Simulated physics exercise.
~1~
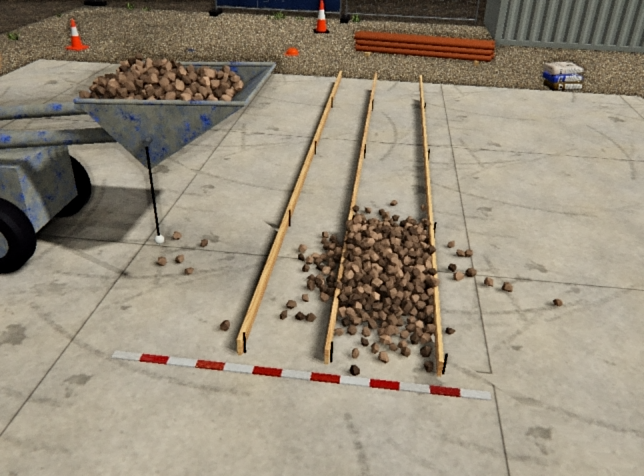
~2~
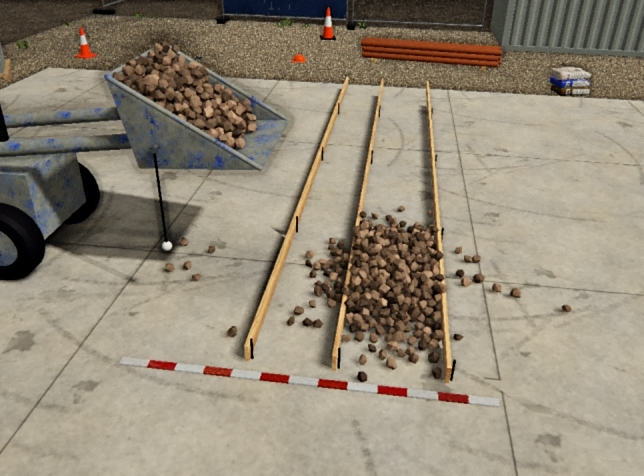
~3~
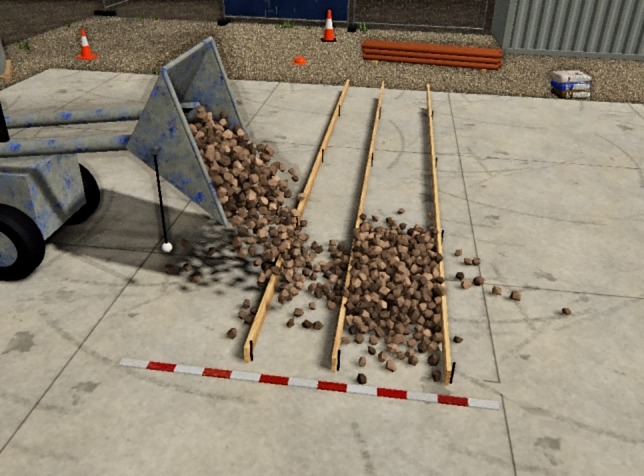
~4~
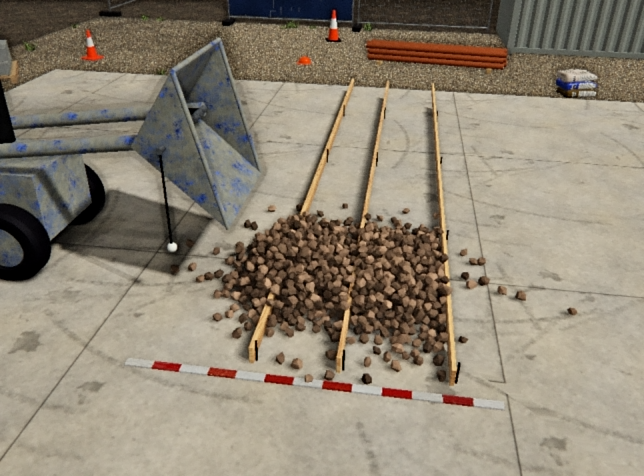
A blue-grey loader bucket tips brown stones beside an earlier pile, ending empty.
